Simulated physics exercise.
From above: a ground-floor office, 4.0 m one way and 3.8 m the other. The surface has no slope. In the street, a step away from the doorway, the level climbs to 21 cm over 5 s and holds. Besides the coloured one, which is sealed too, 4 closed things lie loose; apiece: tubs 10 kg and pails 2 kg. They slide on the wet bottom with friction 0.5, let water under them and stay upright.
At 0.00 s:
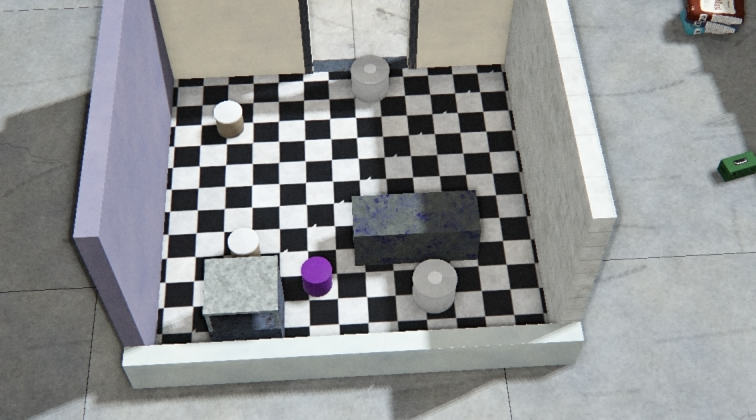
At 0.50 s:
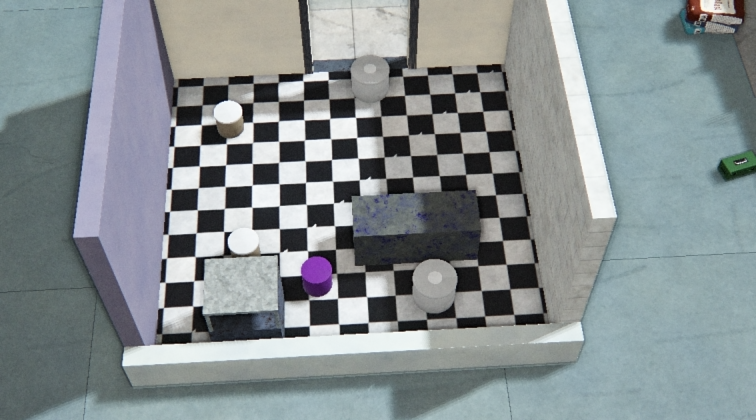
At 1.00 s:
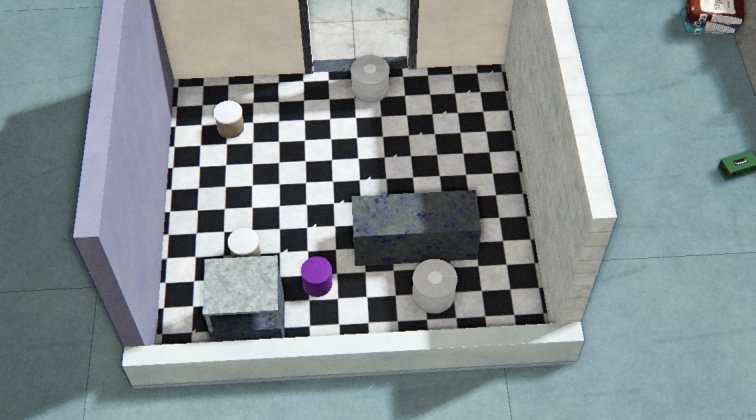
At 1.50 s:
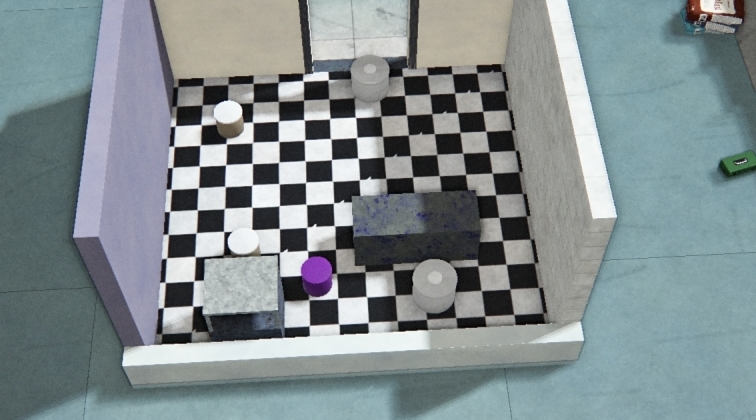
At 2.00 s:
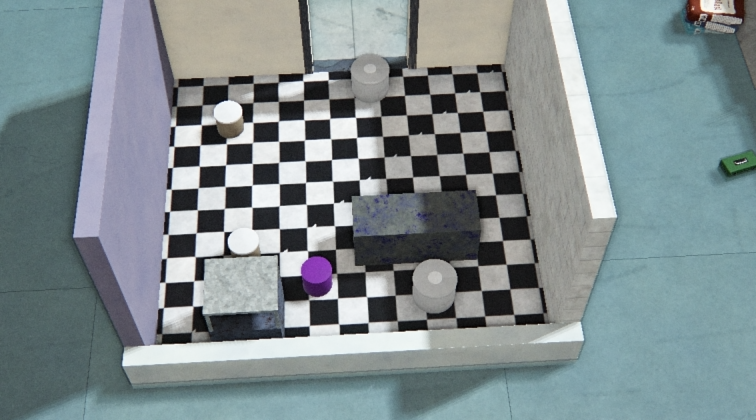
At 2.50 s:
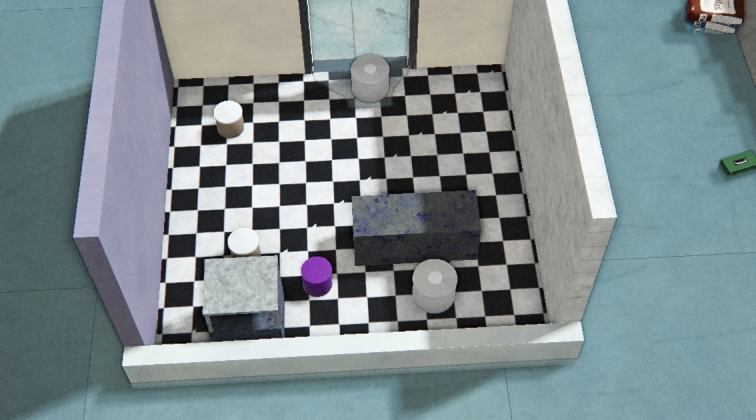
We see a checker-floored office from above, with a purple pail and four other containers standing still, as blue-green water covers the grey ground outside, then spreads across the doorway and just inside at the threshold.
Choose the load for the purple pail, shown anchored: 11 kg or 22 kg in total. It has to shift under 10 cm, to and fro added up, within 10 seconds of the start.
Verdict: The lower weight is enough.
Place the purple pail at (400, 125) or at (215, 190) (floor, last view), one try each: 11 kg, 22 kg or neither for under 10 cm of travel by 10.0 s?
In turn: Only the larger holds; the smaller is enough.
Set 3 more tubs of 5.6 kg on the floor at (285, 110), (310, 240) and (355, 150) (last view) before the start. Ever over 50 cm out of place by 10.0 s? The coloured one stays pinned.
In turn: Under, over, more.
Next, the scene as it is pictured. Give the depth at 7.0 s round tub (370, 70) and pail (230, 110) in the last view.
Roughly 10 and 1 cm.
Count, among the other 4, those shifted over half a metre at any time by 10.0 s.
That makes 2.
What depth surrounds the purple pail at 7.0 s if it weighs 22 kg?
About 5 cm.
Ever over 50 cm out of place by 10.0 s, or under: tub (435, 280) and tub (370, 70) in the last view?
In that order: Short of it, over.
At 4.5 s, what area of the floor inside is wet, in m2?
Some 5.5 m2.
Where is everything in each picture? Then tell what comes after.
The first picture shows the purple pail at (316, 270), on the bottom; water covers 0.0 m2; 0 of 5 have shifted.
The second picture shows the purple pail at (316, 270) rests on the ground; water covers 0.0 m2; 0 of 5 have shifted.
The third picture shows the purple pail at (316, 270), on the bottom; water covers 0.0 m2; 0 of 5 have shifted.
The fourth picture shows the purple pail at (316, 270), on the bottom; water covers 0.0 m2; 0 of 5 have shifted.
The fifth picture shows the purple pail at (316, 270), on the bottom; 0.0 m2 under water; 0 of 5 have shifted.
The sixth picture shows the purple pail at (316, 270), on the bottom; 0.2 m2 under water; 0 of 5 have shifted.
After 3.5 s the purple pail would be 0 cm from its start with 11 kg and 0 cm from its start with 22 kg; 0 cm of water round it then.
After 4.5 s the purple pail would be 0 cm from its start with 11 kg and 0 cm from its start with 22 kg; 0 cm of water round it then.
After 7.0 s the purple pail would be 0 cm from its start with 11 kg and 0 cm from its start with 22 kg; 5 cm of water round it then.
After 10.0 s the purple pail would be 0 cm from its start with 11 kg and 0 cm from its start with 22 kg; 11 cm of water round it then.
